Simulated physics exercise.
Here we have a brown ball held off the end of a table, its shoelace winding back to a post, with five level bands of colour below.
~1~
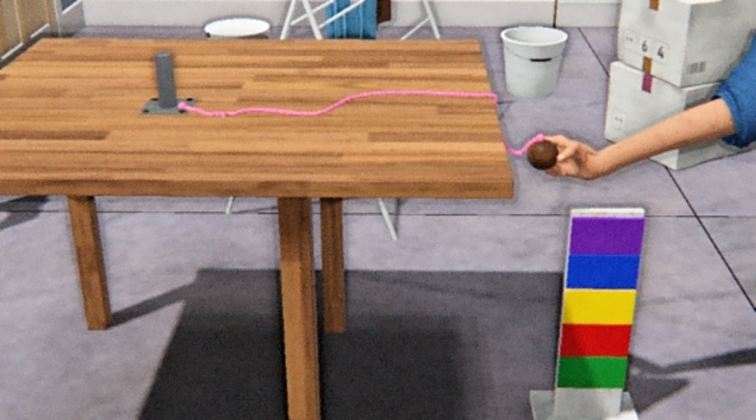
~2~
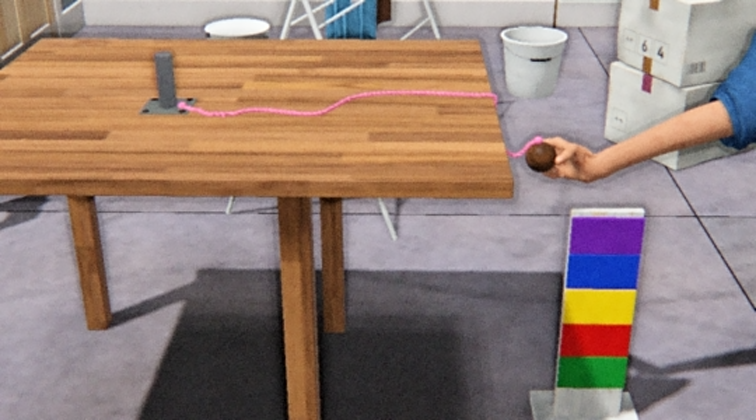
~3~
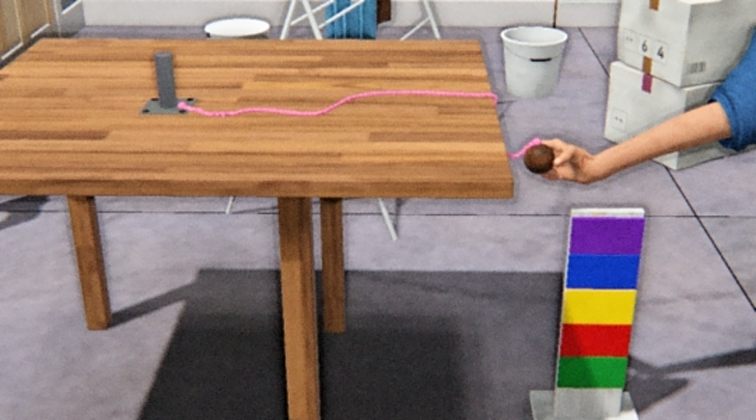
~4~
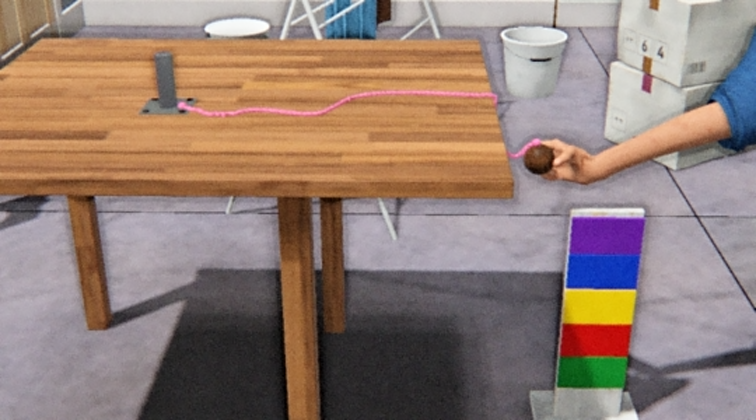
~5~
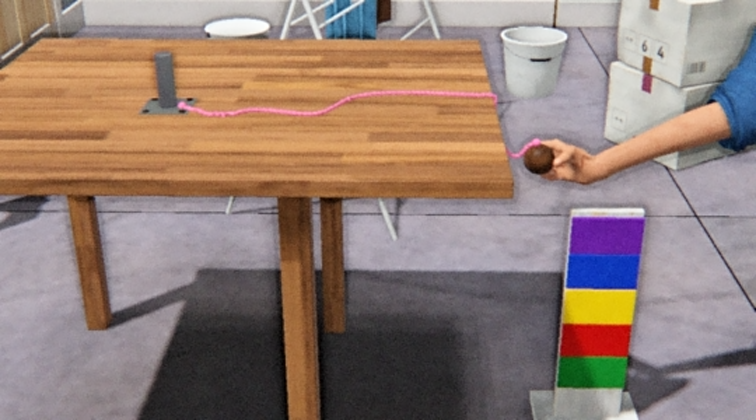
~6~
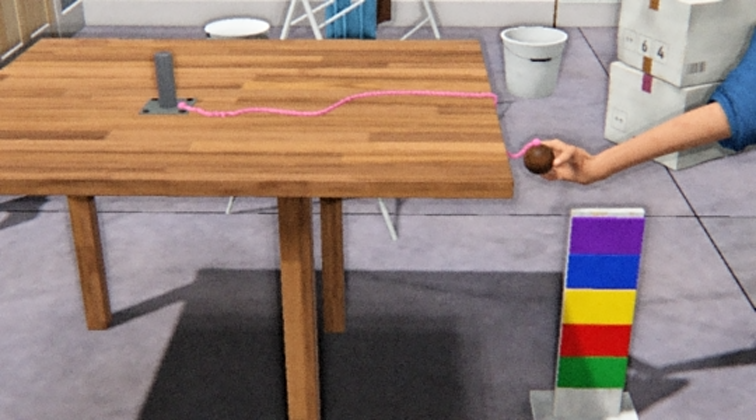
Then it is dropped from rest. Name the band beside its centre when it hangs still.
The blue one.
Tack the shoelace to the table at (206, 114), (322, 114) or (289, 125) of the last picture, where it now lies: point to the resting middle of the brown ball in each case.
Try by try, around (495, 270), (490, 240) and (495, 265).
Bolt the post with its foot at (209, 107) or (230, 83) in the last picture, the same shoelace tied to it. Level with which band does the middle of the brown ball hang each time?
It would be yellow; yellow.
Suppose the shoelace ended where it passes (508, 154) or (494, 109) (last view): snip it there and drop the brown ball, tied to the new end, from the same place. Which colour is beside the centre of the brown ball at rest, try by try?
Taking them in turn: Purple; none, it hangs higher.
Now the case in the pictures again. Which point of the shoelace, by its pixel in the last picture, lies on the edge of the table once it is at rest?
The one at (433, 94).
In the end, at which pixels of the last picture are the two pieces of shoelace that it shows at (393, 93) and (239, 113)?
They go to (460, 107) and to (275, 106).
Early on, ball near (476, 252); level with purple.
Midway, ball near (509, 270); level with blue.
Finally, ball near (494, 276); level with blue. The shoelace holds its middle at blue.
